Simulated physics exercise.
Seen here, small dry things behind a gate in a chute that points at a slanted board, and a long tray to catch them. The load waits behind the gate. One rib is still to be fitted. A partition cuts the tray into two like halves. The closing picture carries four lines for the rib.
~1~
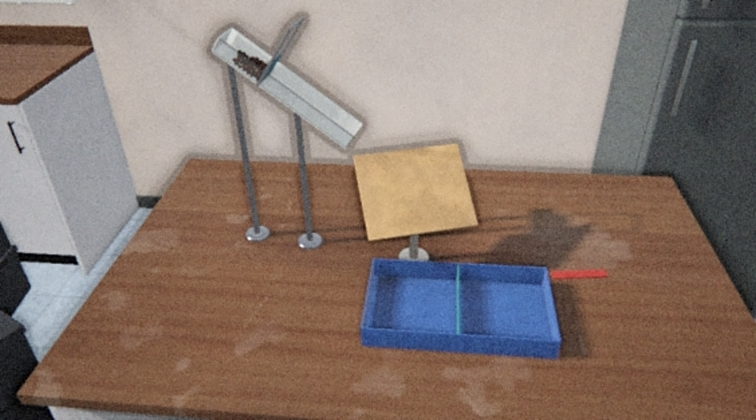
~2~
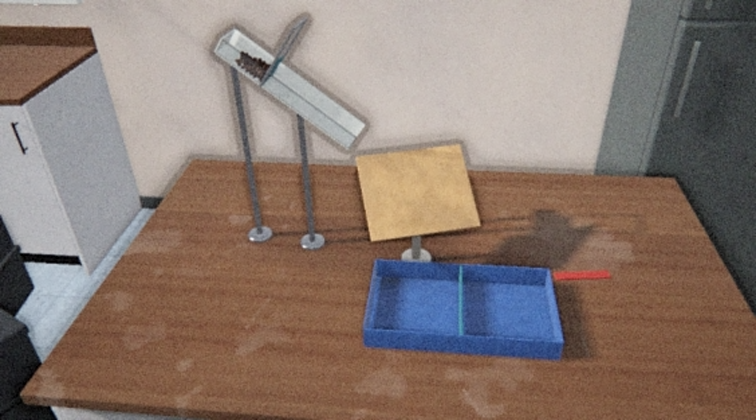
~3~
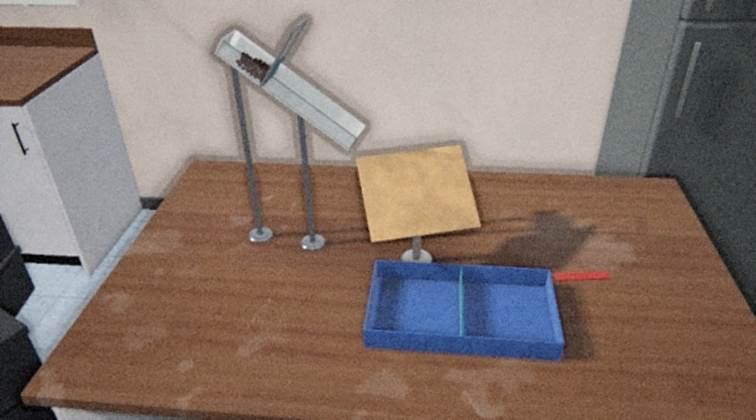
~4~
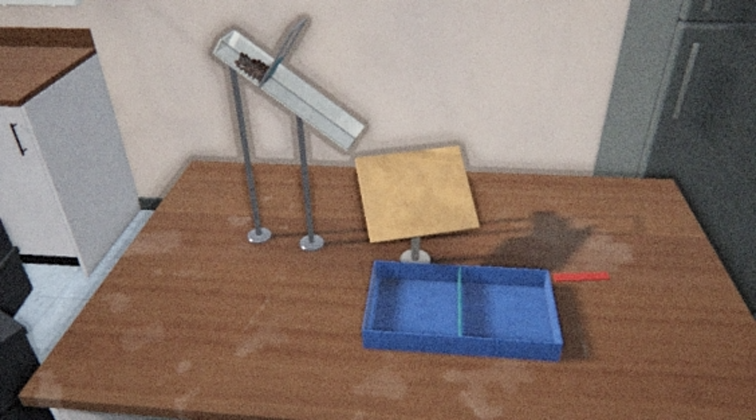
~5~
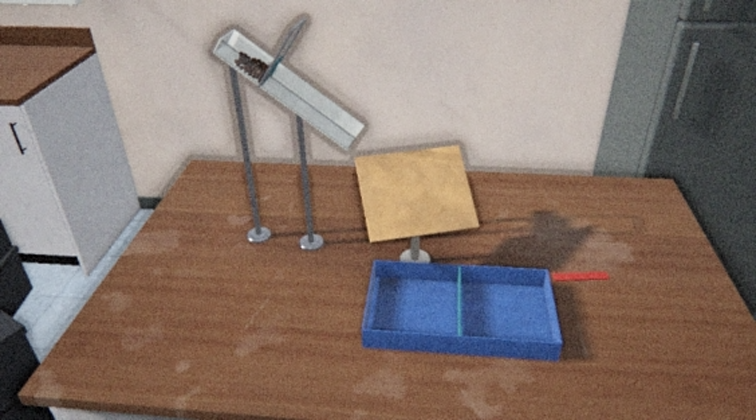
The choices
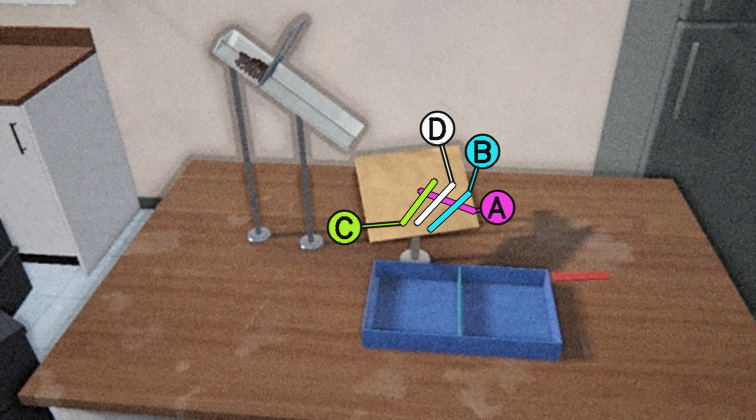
The footage shows a pale chute on two thin stands holding small dark pieces behind a gate, above a tilted tan board and a blue divided tray on a wooden table; apart from slight shifts in the view, nothing moves.
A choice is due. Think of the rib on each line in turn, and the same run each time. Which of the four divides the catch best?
A works best here.
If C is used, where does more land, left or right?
Left.
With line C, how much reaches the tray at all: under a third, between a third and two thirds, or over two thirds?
Line C gives over two thirds.
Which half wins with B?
The left half.
On the marked copy, line A from (420, 191) to (473, 210); line B from (468, 193) to (430, 229); line C from (434, 181) to (402, 223); line D from (452, 184) to (417, 222).
For line A, of what is caught, about half in the left half, about half in the right.
For line B, of what is caught, all in the left half, none in the right.
For line C, of what is caught, nearly all in the left half, a small part in the right.
For line D, of what is caught, nearly all in the left half, a small part in the right.
